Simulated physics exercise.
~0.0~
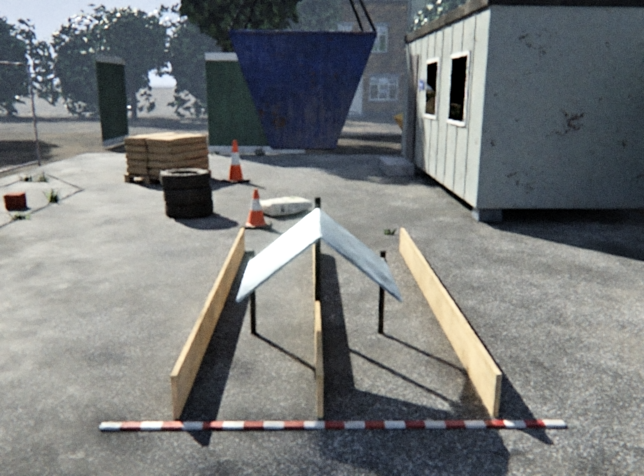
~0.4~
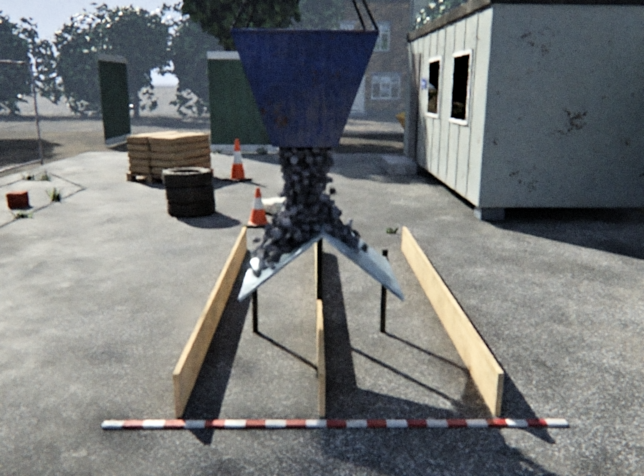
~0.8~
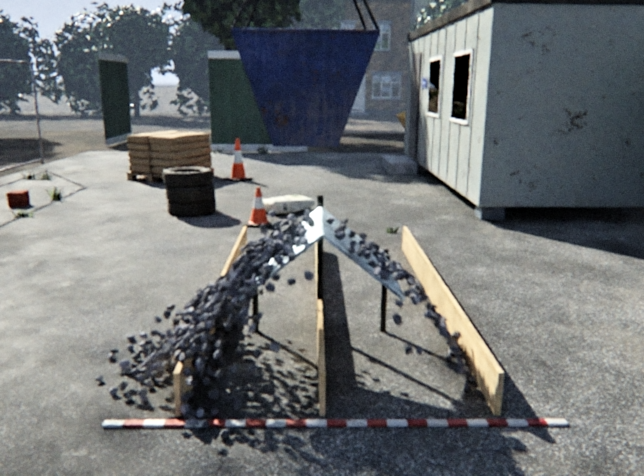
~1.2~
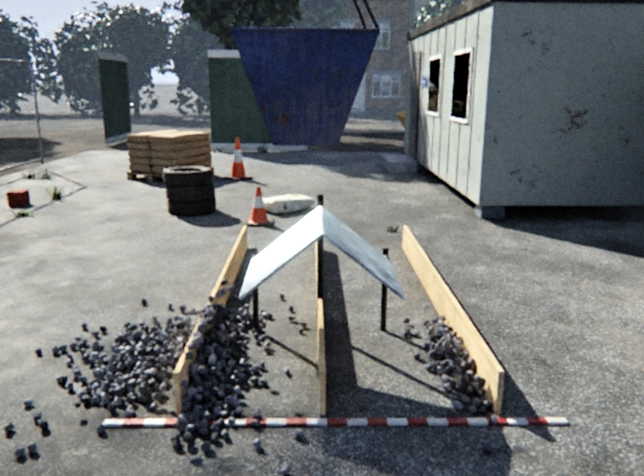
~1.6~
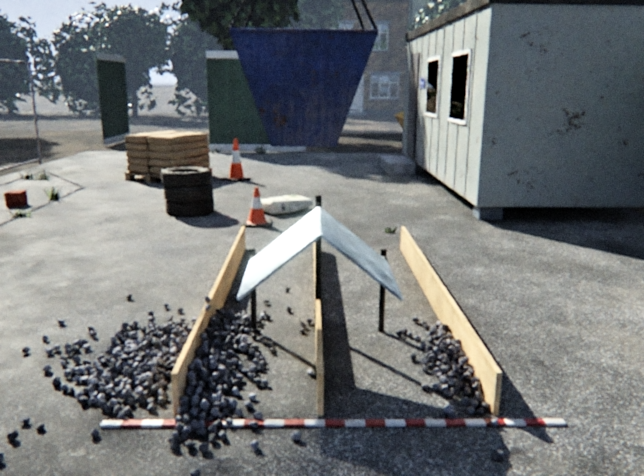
A paved yard is seen from slightly above through a gently swaying camera, with a pale cabin at right and stacked boards, dark tyres and orange cones behind. A blue skip hangs over a grey peaked steel roof on posts, with wooden planks marking two bays and a red and white staff lying in front. Dark stones pour from the skip onto the peak. They split down both slopes, mostly to the left, and many spill over the left plank. The stones settle with the largest share in the left bay, a big heap outside it, and a smaller pile in the right bay.
